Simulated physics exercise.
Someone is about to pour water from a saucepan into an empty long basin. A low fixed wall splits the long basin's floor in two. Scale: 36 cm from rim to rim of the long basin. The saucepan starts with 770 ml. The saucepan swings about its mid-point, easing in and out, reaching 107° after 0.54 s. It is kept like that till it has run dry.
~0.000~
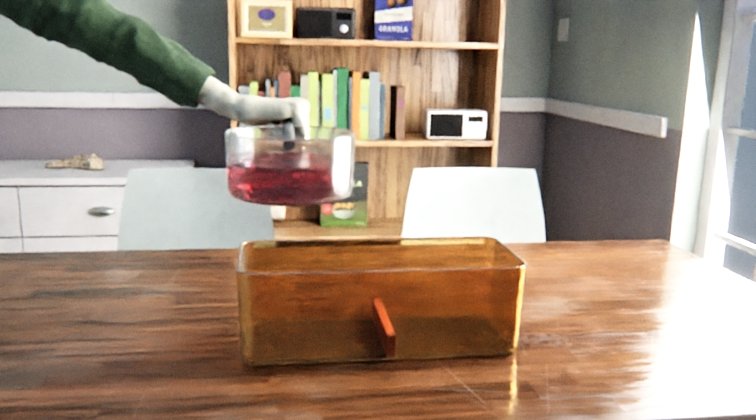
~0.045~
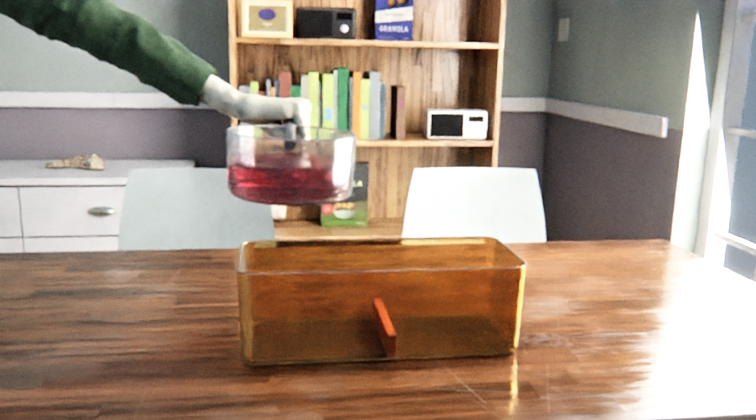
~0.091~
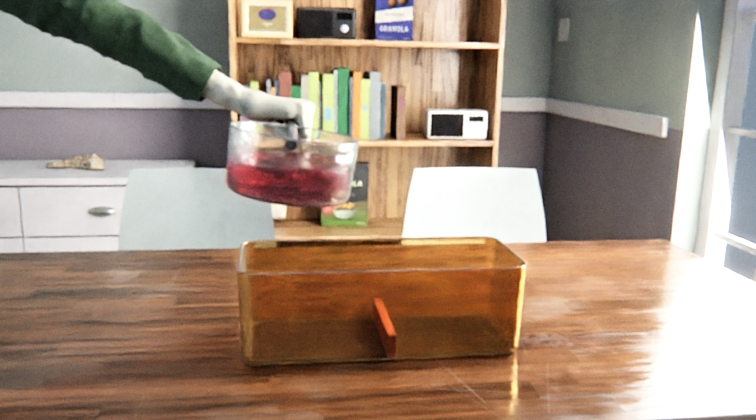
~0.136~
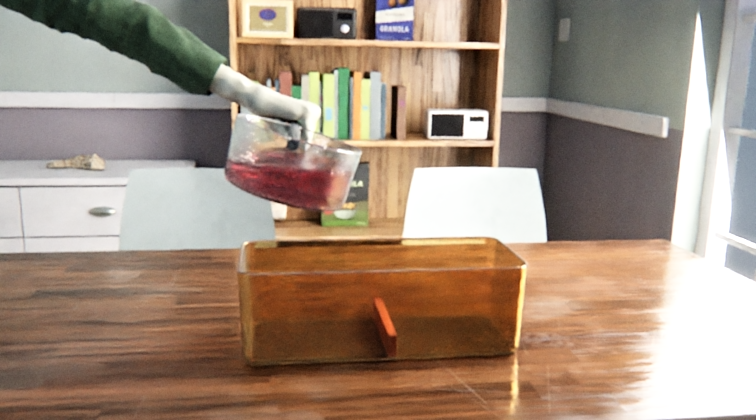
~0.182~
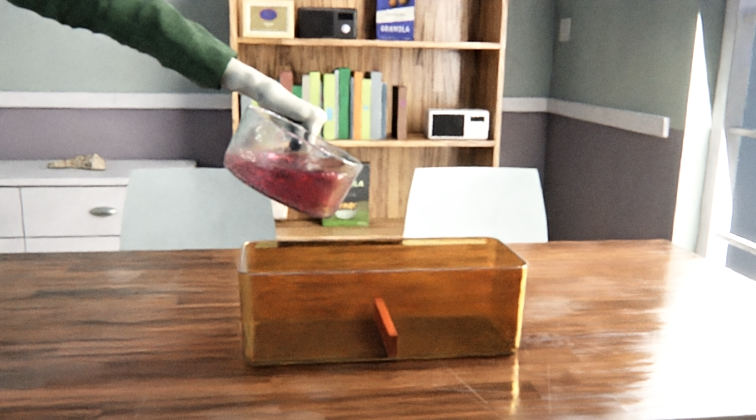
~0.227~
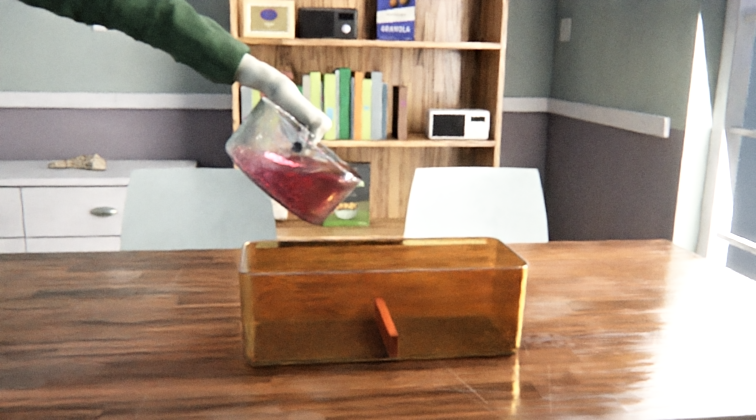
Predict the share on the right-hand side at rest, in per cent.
The far part has some 39 per cent.
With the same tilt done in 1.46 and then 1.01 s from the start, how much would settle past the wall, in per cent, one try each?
First 55, then 50 per cent.
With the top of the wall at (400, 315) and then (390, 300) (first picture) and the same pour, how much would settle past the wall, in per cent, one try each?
In turn about 25 and 15 per cent.
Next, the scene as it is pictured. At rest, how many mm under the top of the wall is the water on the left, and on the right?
Left about 12 mm, right about 18 mm.
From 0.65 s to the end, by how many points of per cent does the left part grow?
Near 4 in a hundred.
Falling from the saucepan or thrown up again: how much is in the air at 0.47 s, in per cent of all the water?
Near 36 in a hundred.
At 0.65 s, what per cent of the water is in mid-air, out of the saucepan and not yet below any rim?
Near 4 in a hundred.
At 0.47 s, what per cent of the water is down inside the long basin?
Near 42 in a hundred.
Then, 0.47 s in, the tilt is 103° and 22 per cent is still to pour, 25 is left of the wall and 17 right of it.
Then, 0.65 s in, the tilt is 107° and 6 per cent is still to pour, 55 is left of the wall and 35 right of it.
Then, 0.84 s in, the tilt is 107° and 1 per cent is still to pour, 57 is left of the wall and 37 right of it.
Then, 1.04 s in, the tilt is 107° and 0 per cent is still to pour, 59 is left of the wall and 39 right of it.
Finally, 59 per cent lies left of the wall, 39 right of it and 2 outside.
